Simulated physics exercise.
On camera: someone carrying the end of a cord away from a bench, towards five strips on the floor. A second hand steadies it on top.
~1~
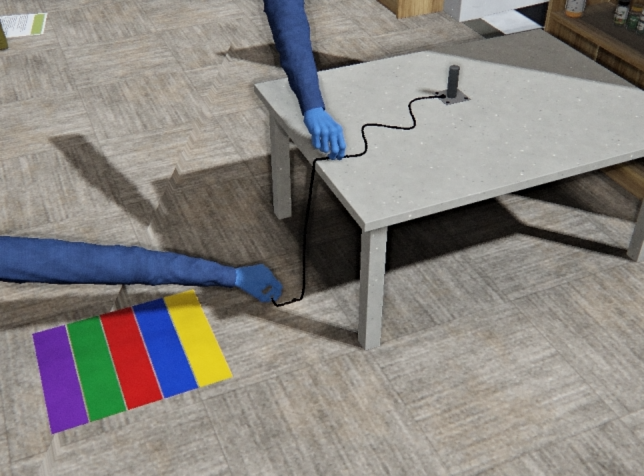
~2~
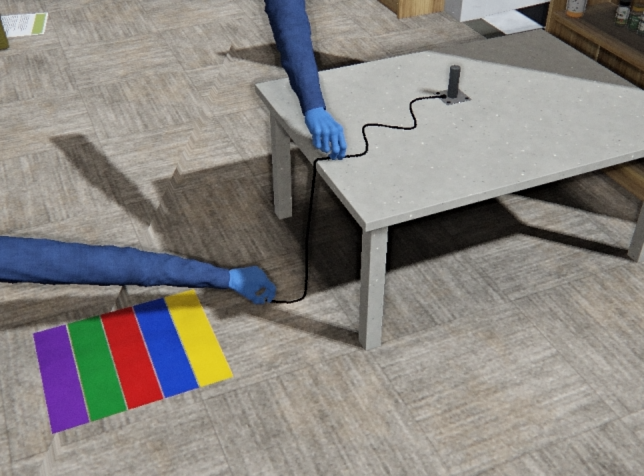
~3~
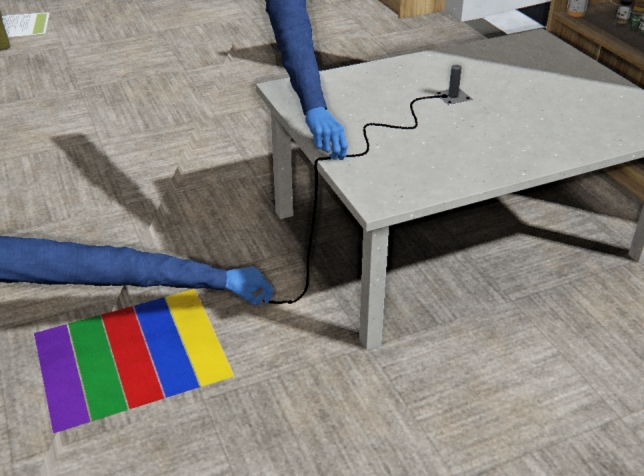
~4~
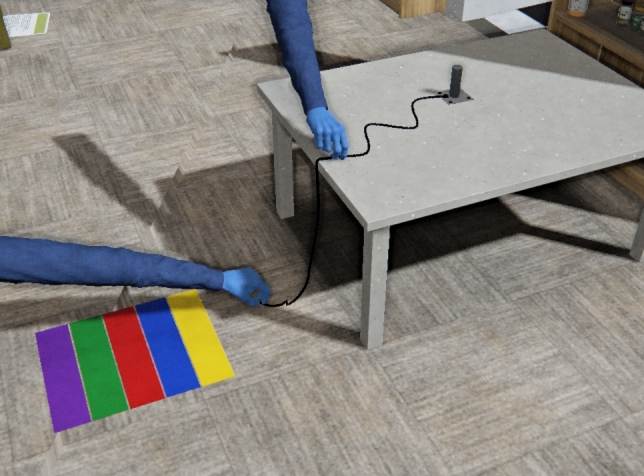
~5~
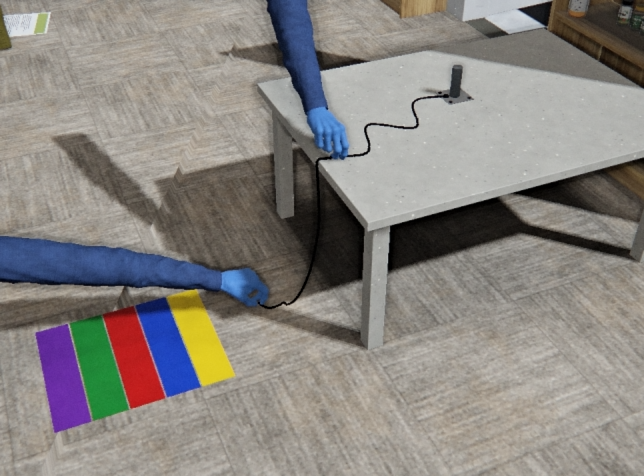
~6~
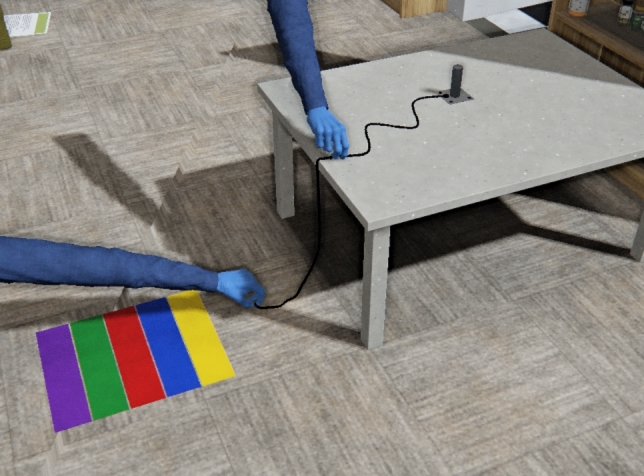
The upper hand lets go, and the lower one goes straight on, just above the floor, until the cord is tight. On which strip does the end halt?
The end stops over the green strip.
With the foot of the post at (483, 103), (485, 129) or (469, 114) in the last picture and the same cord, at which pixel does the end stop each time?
The places are (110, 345), (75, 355) and (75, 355).
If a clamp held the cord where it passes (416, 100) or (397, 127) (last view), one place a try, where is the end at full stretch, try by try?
The places are (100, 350) and (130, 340).
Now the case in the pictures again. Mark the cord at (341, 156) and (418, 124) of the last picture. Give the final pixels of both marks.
About (279, 184), and the other about (387, 123).
Early on, end near (155, 332); over blue.
Midway, end near (117, 343); over red.
At the end of the slack, end near (92, 350); over green. It gets as far as the green strip.
